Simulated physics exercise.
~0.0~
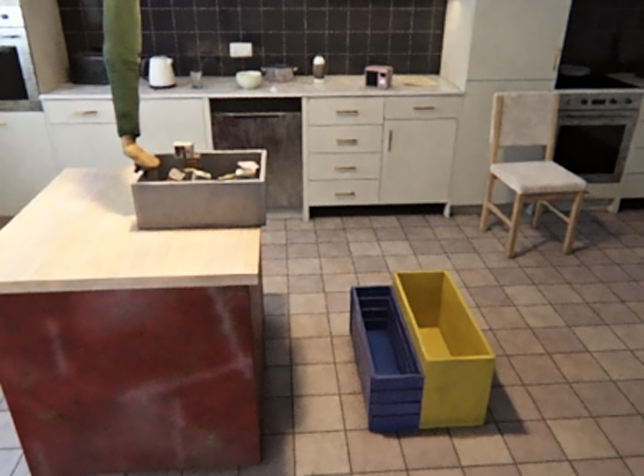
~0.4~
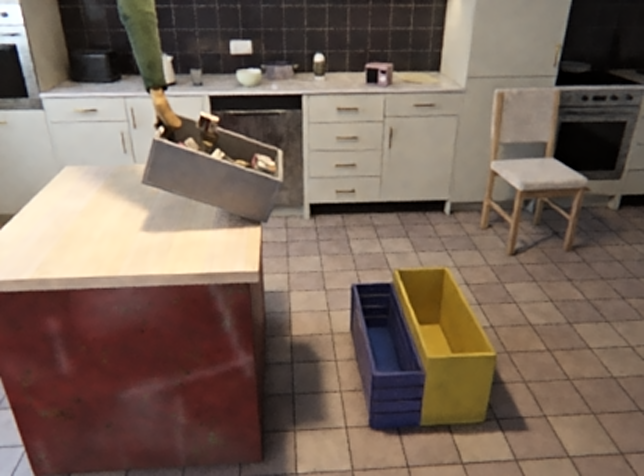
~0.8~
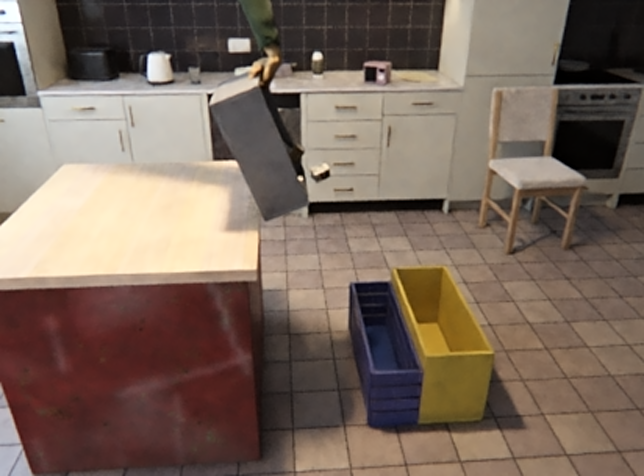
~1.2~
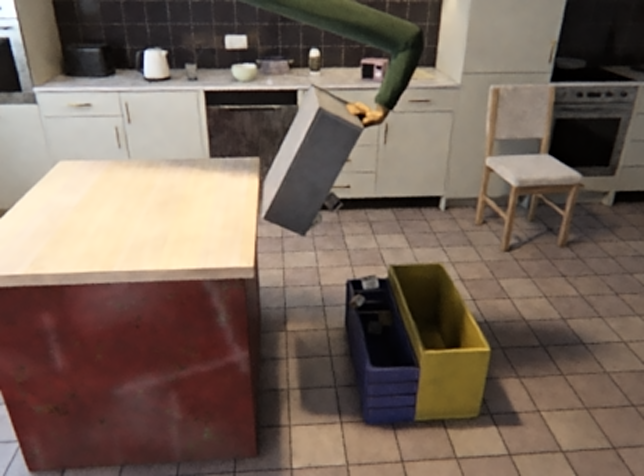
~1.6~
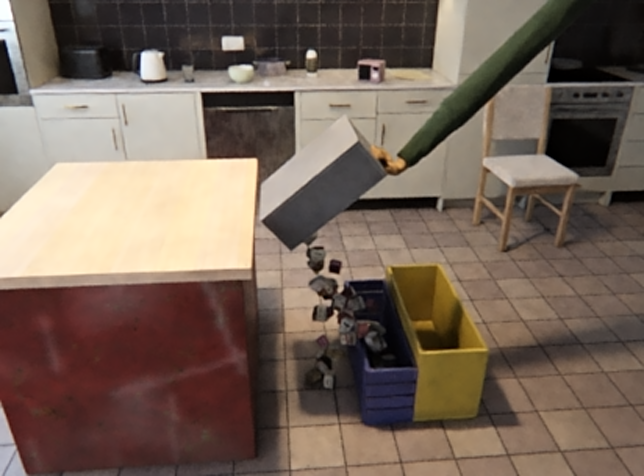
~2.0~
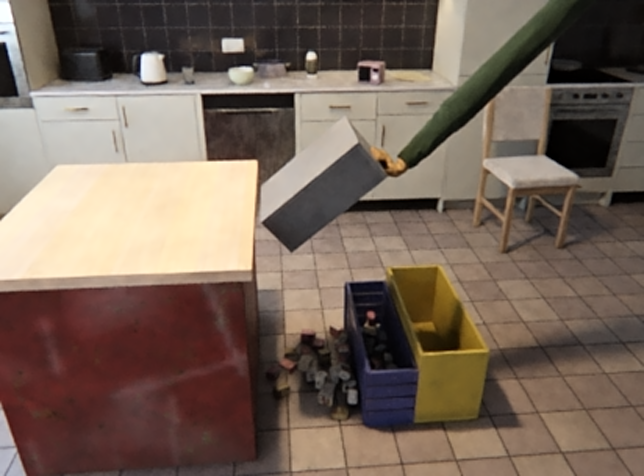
At the start, a green-sleeved arm holds a grey box full of small cartons on a pale-topped red bench in a kitchen, with a blue bin and a yellow box side by side on the tiled floor to the right. The arm lifts and tilts the box, carrying it right past the bench edge. As it tips further, the first cartons drop into the blue bin. The rest then pour down in a stream, many falling short of it. The box stops, held tipped with its opening downward. In the end, some cartons lie in the blue bin, more are heaped on the floor to its left, and the yellow box stays empty.
